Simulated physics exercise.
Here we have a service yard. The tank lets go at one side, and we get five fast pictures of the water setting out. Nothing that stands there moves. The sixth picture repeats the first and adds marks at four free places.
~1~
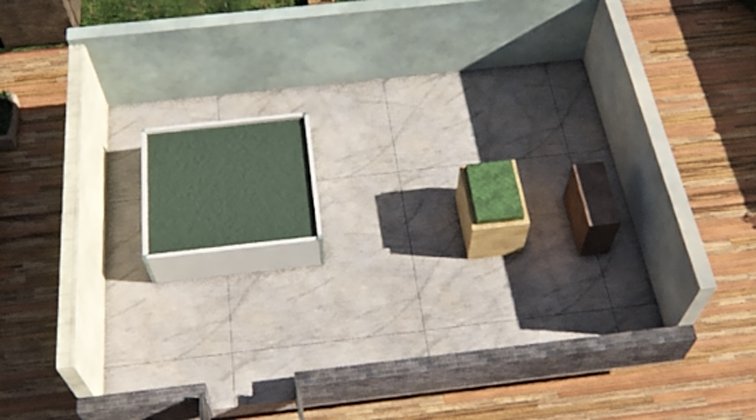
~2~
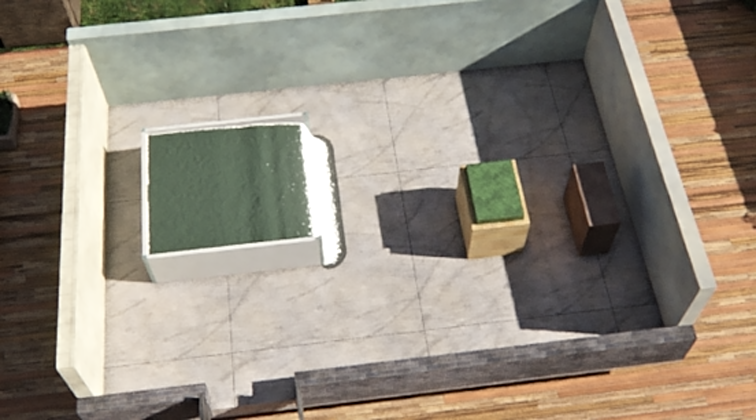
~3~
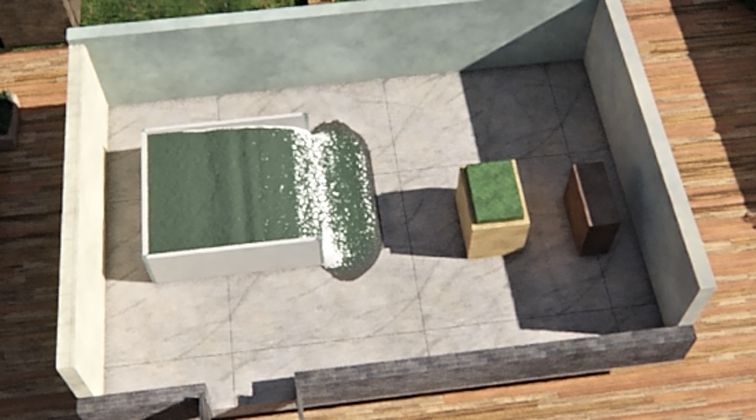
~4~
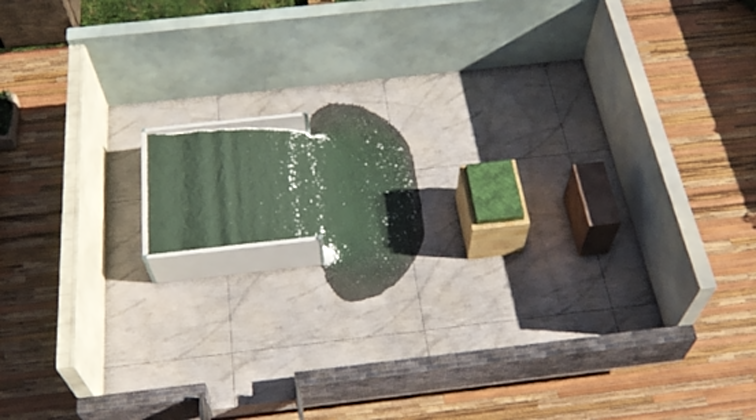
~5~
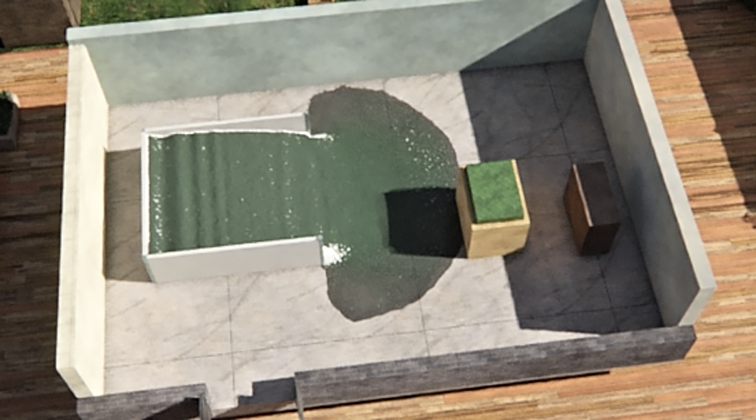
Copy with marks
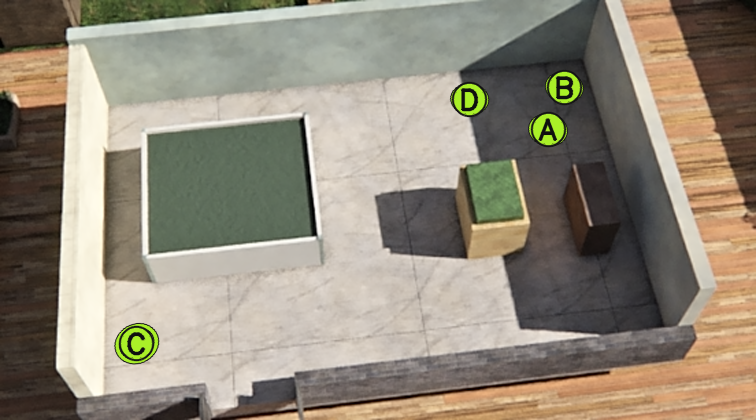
In a walled service yard, dark green water poured out of the open right side of a white tank and spread across the pale floor in a widening rounded pool, reaching a grass-topped block.
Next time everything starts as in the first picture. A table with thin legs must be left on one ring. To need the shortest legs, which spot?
Choose C.
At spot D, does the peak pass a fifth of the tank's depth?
Yes, it does.
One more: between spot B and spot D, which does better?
D it is.
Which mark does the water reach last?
It is C.
On the marked copy, A at (548, 129); B at (564, 87); C at (136, 343); D at (469, 99).
With A, the water peaks at about 60 % of the depth that stood in the tank.
With B, the water peaks at about 82 % of the depth that stood in the tank.
With C, the water peaks at about 31 % of the depth that stood in the tank.
With D, the water peaks at about 49 % of the depth that stood in the tank.
